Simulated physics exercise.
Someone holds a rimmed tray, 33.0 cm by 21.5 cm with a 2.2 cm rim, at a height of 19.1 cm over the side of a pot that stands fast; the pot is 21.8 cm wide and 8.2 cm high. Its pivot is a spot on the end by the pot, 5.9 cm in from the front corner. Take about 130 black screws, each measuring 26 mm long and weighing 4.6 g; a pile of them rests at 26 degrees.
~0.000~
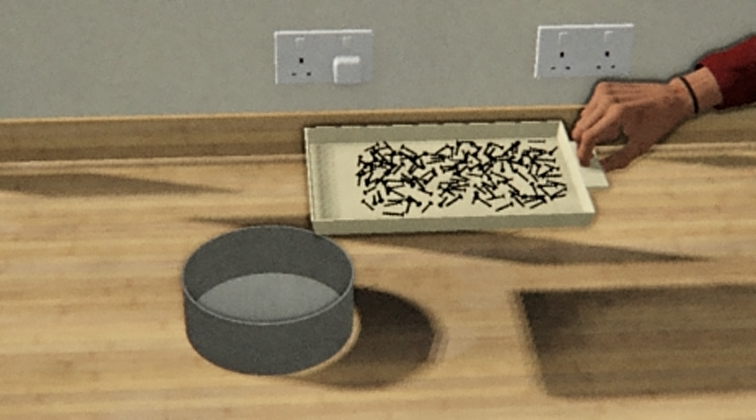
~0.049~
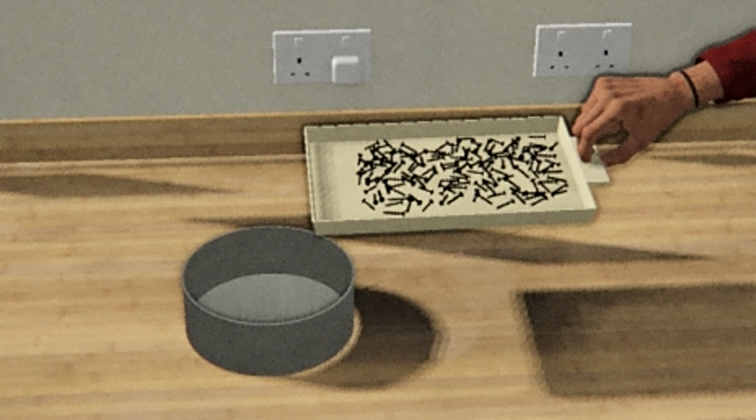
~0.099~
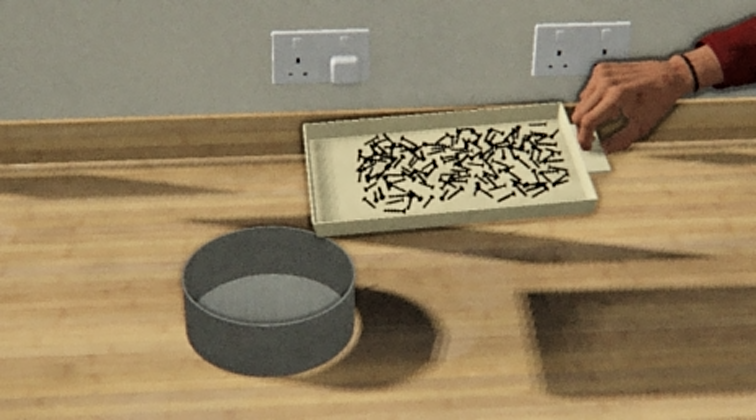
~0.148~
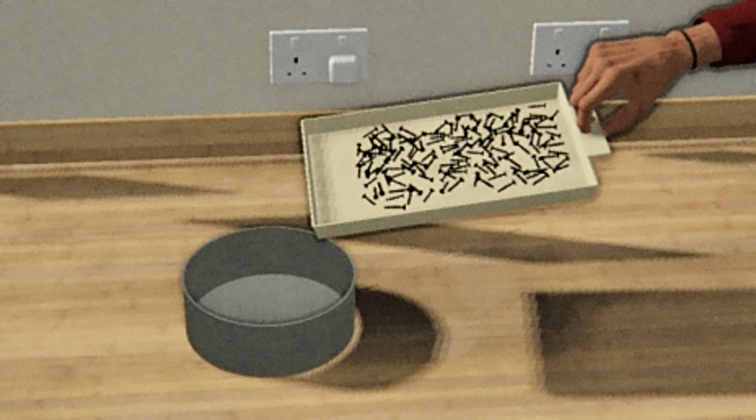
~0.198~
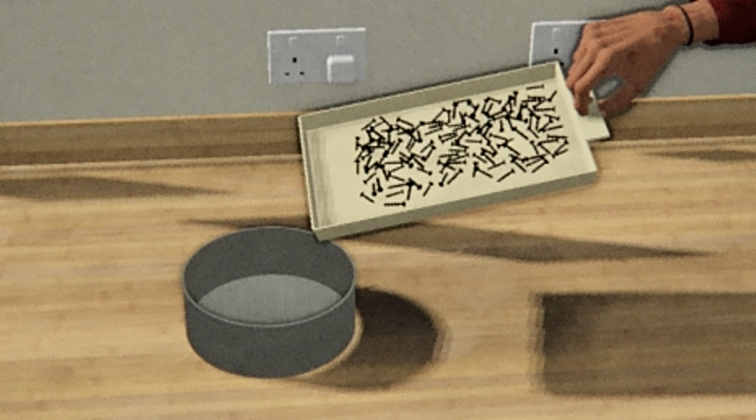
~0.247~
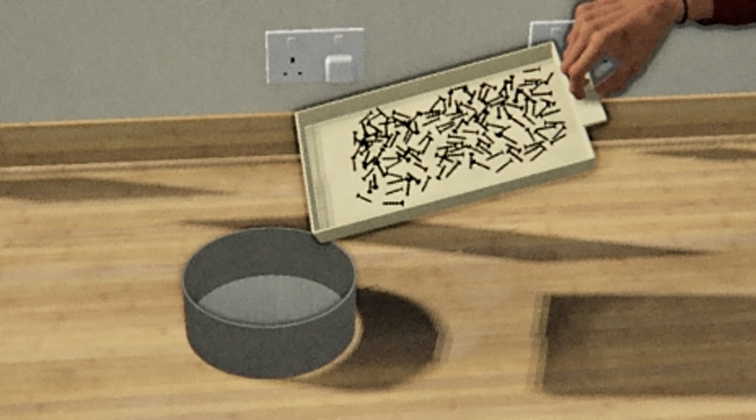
On a pale wooden worktop against a grey wall with two white double sockets, seen from the front and slightly above, the view barely shifts. A round grey pot stands at left, and behind it to the right a hand in a red sleeve holds a cream rimmed tray scattered with small black screws. The hand raises the tray's right end, slowly then faster, while its left end stays low near the pot.
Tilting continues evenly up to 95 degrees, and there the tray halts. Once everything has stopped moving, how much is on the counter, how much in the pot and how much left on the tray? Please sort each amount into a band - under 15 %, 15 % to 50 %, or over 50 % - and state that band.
Counter: 15 % to 50 %; pot: Over 50 %; tray: Under 15 %.
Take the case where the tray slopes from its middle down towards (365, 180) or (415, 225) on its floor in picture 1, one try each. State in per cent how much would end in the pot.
Estimate: Some 75 % and some 30 % respectively.
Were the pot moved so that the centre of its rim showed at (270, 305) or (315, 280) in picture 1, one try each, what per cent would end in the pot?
Near 100 and 75 percent, one try each.
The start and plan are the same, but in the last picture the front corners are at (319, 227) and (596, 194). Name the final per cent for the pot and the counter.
Final per cent - pot 30, counter 70.
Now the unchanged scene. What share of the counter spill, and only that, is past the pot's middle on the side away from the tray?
60 %.
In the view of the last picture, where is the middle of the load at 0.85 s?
Approximately (295, 273) in the last picture.
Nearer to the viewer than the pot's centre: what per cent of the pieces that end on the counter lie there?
Roughly 100 percent of the spill.
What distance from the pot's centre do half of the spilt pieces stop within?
Close to 20 cm, give or take.
After 0.61 s, tilt 56 degrees; the tray holds 100 %, the pot 0 %.
After 0.85 s, tilt 80 degrees; the tray holds 35 %, the pot 15 %.
After 1.21 s, tilt 95 degrees; the tray holds 5 %, the pot 70 %.
In the end, at 2.1 s, counter 25 %, pot 75 %, tray 0 %.
